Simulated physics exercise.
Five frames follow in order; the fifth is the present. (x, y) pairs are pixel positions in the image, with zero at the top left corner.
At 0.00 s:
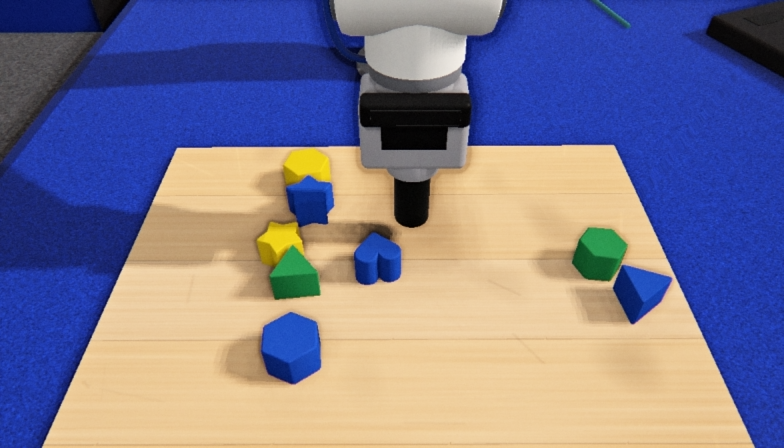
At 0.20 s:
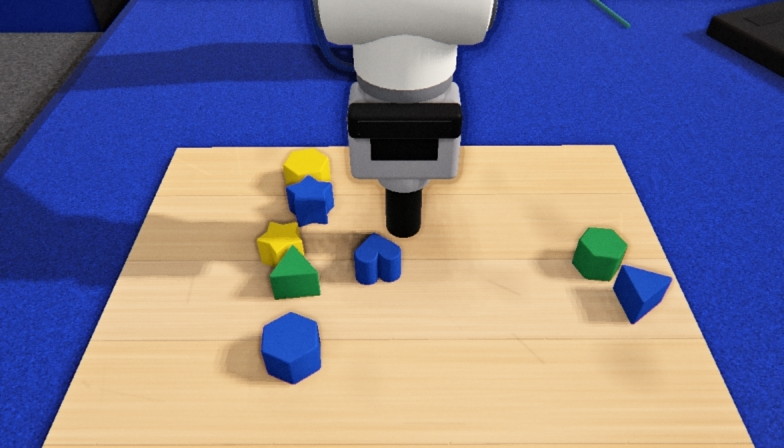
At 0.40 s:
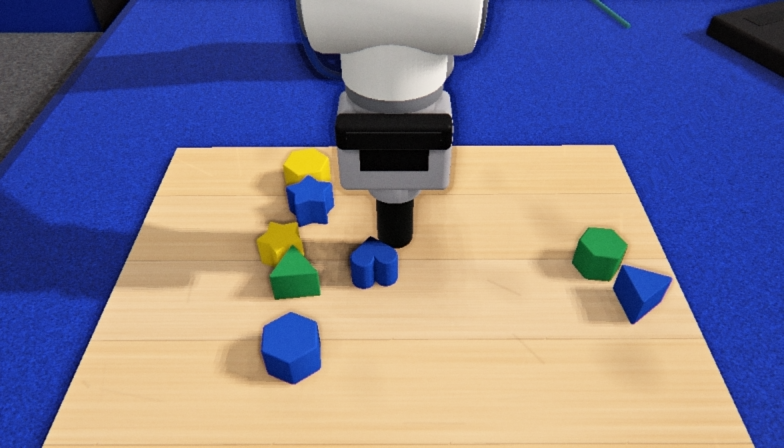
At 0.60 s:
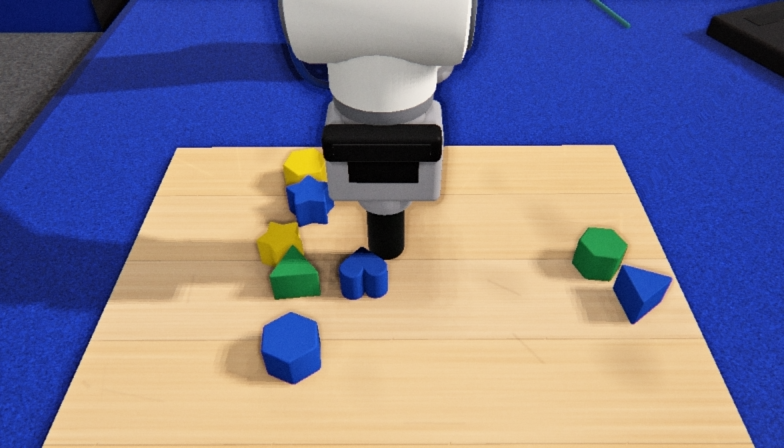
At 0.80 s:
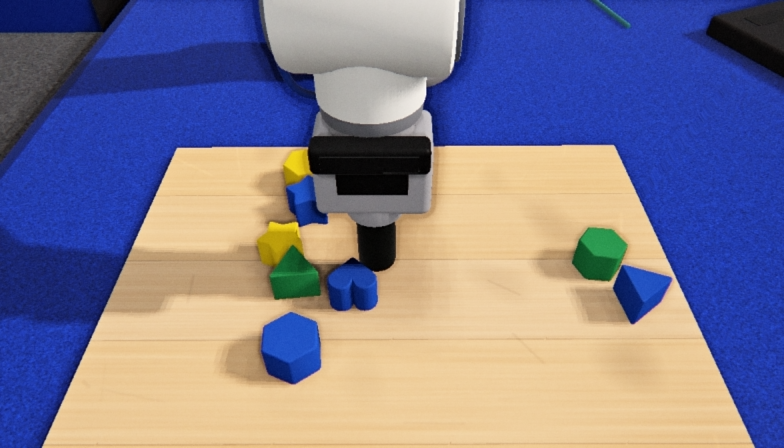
Robot arm moving its black stick down and left over a wooden board, pushing the blue heart block slightly down-left.
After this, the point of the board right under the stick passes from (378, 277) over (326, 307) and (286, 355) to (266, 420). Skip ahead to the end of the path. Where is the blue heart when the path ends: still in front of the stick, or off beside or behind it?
Shed along the way.
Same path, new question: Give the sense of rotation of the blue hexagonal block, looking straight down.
Its rotation is counterclockwise.
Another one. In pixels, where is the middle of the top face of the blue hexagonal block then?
Most likely (208, 433).
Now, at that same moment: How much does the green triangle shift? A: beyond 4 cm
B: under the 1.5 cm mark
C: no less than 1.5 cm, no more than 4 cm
B - under the 1.5 cm mark.
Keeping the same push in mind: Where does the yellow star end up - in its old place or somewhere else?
Undisturbed, or as good as.
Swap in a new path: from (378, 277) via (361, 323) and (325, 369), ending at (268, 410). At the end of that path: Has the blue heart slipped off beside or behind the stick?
Yes.
What follows on the original path. One third of the way, stick (323, 290); blue hexagonal block (273, 352), turned 20° anticlockwise; green triangle (286, 265), turned 20° clockwise; blue heart (299, 310), turned 20° anticlockwise.
Two thirds of the way, stick (281, 340); blue hexagonal block (236, 398), turned 75° anticlockwise; green triangle (284, 267), turned 40° clockwise; blue heart (240, 352), turned 15° clockwise.
At the end, stick (260, 405); yellow star not moved; blue hexagonal block (208, 433), turned 85° anticlockwise; green triangle (284, 267), turned 40° clockwise; blue heart (222, 360), turned 35° clockwise.
